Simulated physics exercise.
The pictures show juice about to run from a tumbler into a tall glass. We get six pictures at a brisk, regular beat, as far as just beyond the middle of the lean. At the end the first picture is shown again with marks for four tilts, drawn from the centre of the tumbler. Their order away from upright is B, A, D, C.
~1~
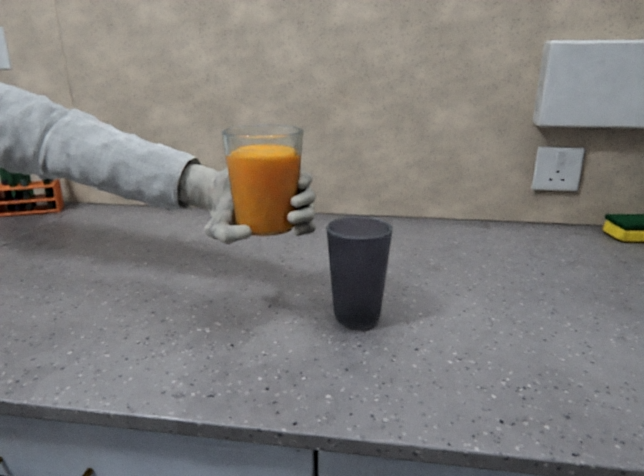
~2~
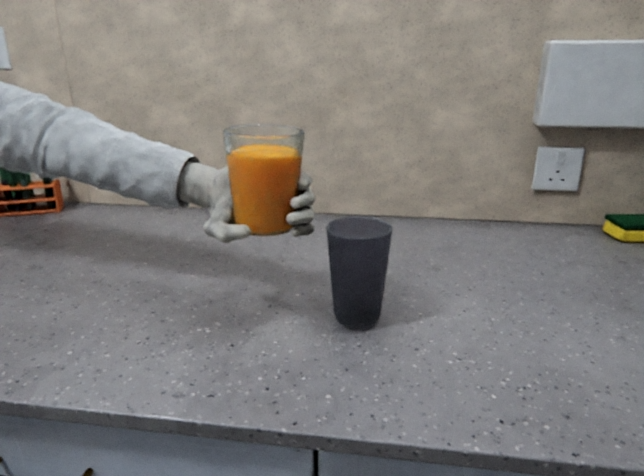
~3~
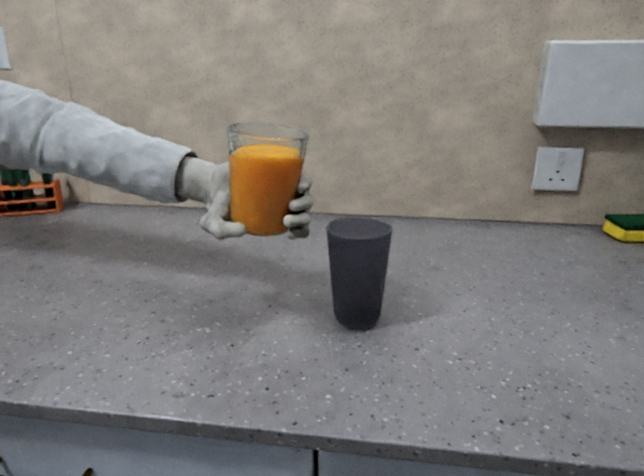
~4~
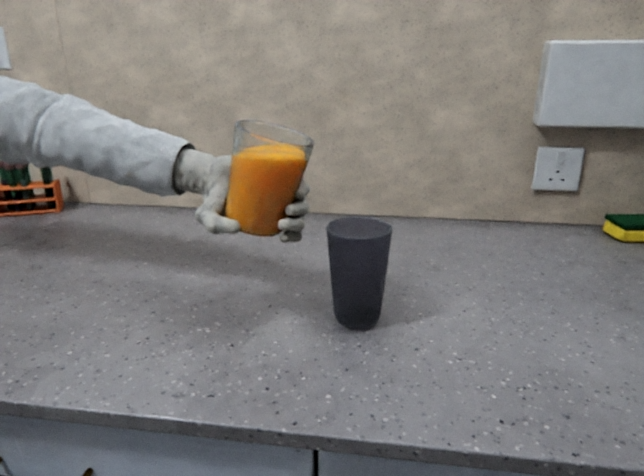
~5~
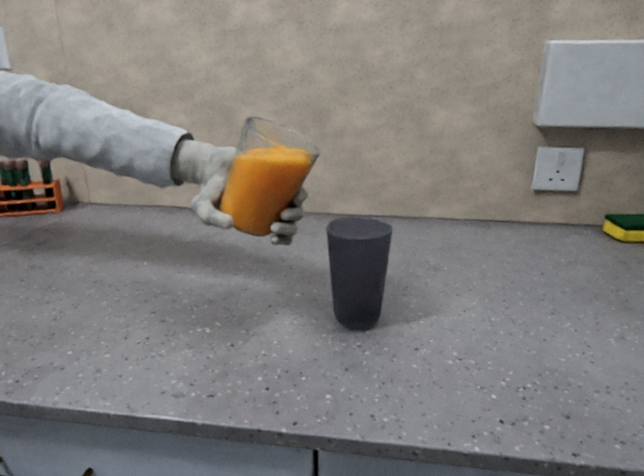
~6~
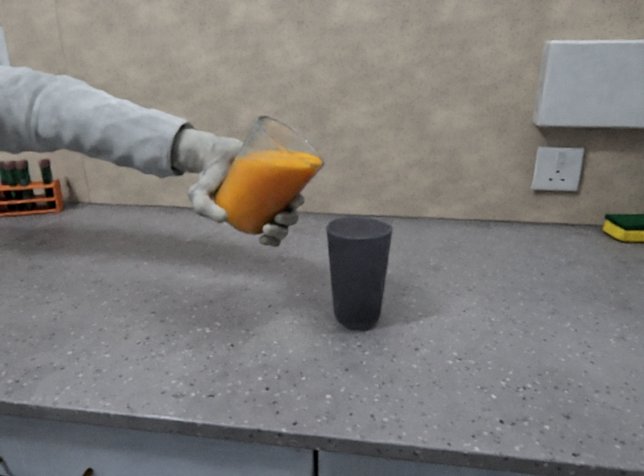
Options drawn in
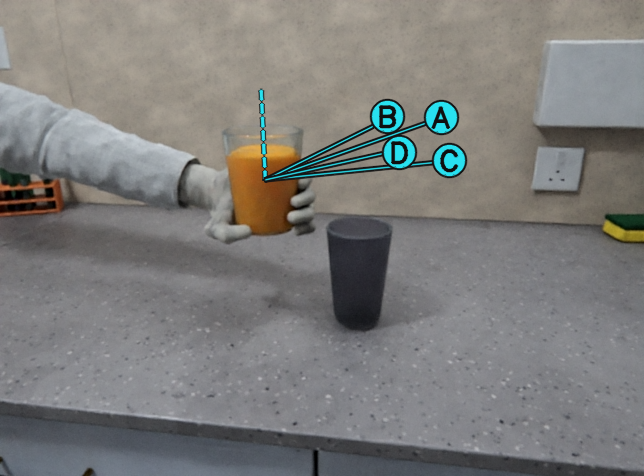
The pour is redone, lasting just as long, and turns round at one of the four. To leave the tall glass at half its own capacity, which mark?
Mark A does it best.
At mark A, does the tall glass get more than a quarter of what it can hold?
Yes, clearly.
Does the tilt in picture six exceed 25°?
Yes, it does.
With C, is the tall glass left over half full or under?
Over.
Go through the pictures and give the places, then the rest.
In the first picture, upright, lip at (299, 131); rim of the tall glass round (359, 226); nothing has left yet.
In the second picture, upright, lip at (301, 132); nothing has left yet.
In the third picture, tipped about 7°, lip at (305, 136); nothing has left yet.
In the fourth picture, tipped about 15°, lip at (311, 143); nothing has left yet.
In the fifth picture, tipped about 26°, lip at (317, 152); nothing has left yet.
In the sixth picture, tipped about 36°, lip at (322, 163); nothing has left yet.
In cyan, A at (425, 123); B at (372, 126); C at (432, 162); D at (382, 153).
With A, the tall glass ends with about 50 % of what it can hold.
With B, the tall glass ends with about 37 % of what it can hold.
With C, the tall glass ends with about 77 % of what it can hold.
With D, the tall glass ends with about 64 % of what it can hold.
